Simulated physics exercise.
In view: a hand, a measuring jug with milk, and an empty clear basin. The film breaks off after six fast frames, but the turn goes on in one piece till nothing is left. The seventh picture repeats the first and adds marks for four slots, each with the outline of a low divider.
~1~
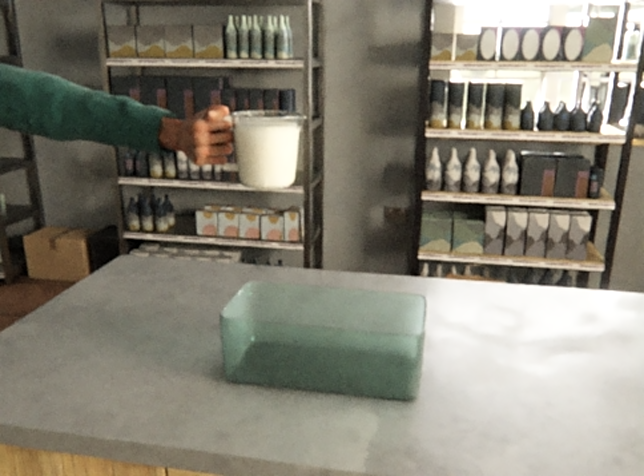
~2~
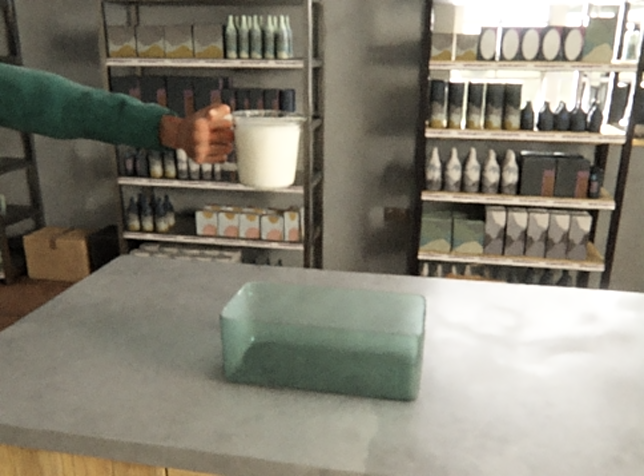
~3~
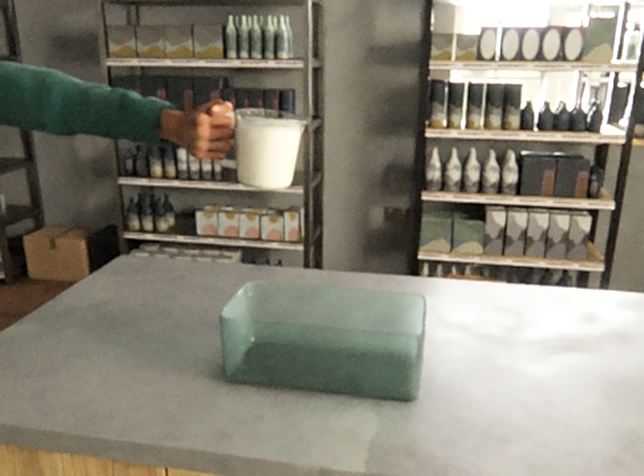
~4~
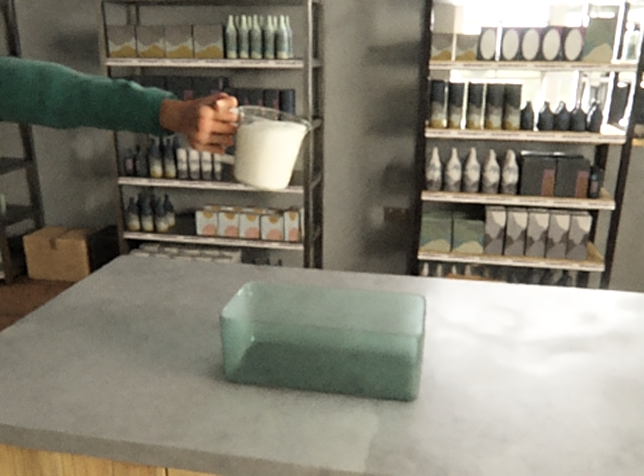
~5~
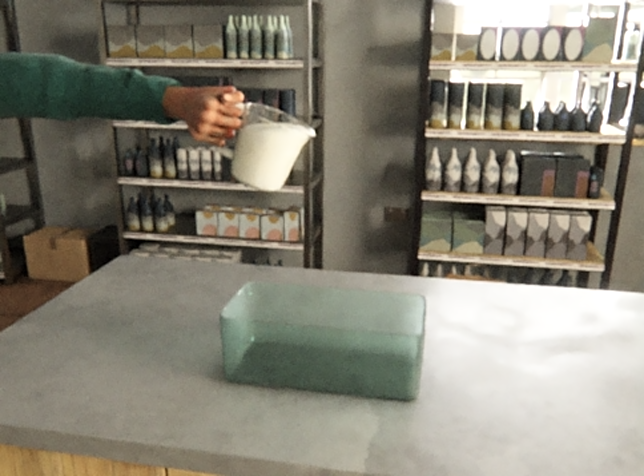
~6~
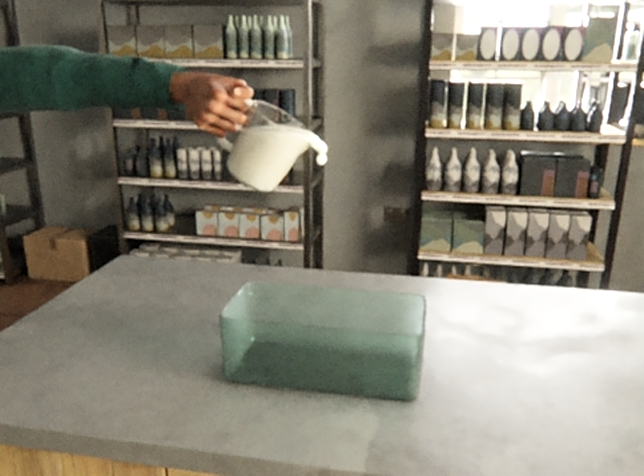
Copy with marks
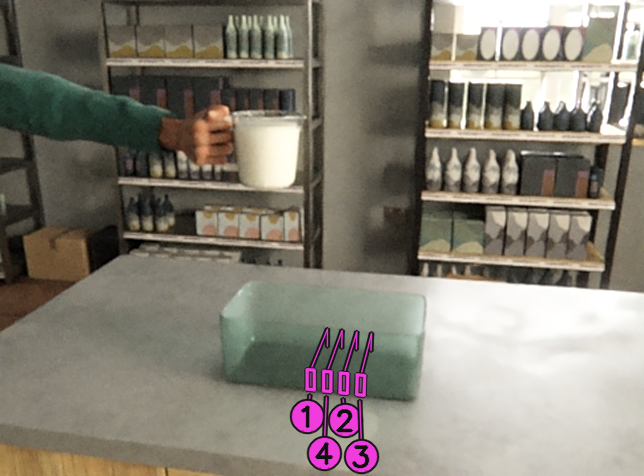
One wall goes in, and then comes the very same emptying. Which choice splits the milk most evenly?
3 beats the others.
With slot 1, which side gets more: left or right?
The right one.
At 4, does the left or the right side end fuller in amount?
The right one.
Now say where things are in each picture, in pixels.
Upright, lip at (304, 118); basin from (226, 378) to (419, 399); nothing has left yet, in the first frame.
Upright, lip at (305, 119); nothing has left yet, in the second frame.
Tipped about 6°, lip at (307, 122); nothing has left yet, in the third frame.
Tipped about 12°, lip at (310, 127); nothing has left yet, in the fourth frame.
Tipped about 22°, lip at (313, 135); nothing has left yet, in the fifth frame.
Tipped about 32°, lip at (315, 144); milk is over the lip, down to (320, 162), in the sixth frame.
In magenta, 1 at (309, 395); 2 at (343, 398); 3 at (359, 400); 4 at (326, 396).
With 1, about 9 % ends left of the wall and 88 % right of it; 4 % is lost outside.
With 2, about 23 % ends left of the wall and 74 % right of it; 4 % is lost outside.
With 3, about 48 % ends left of the wall and 49 % right of it; 3 % is lost outside.
With 4, about 9 % ends left of the wall and 88 % right of it; 3 % is lost outside.
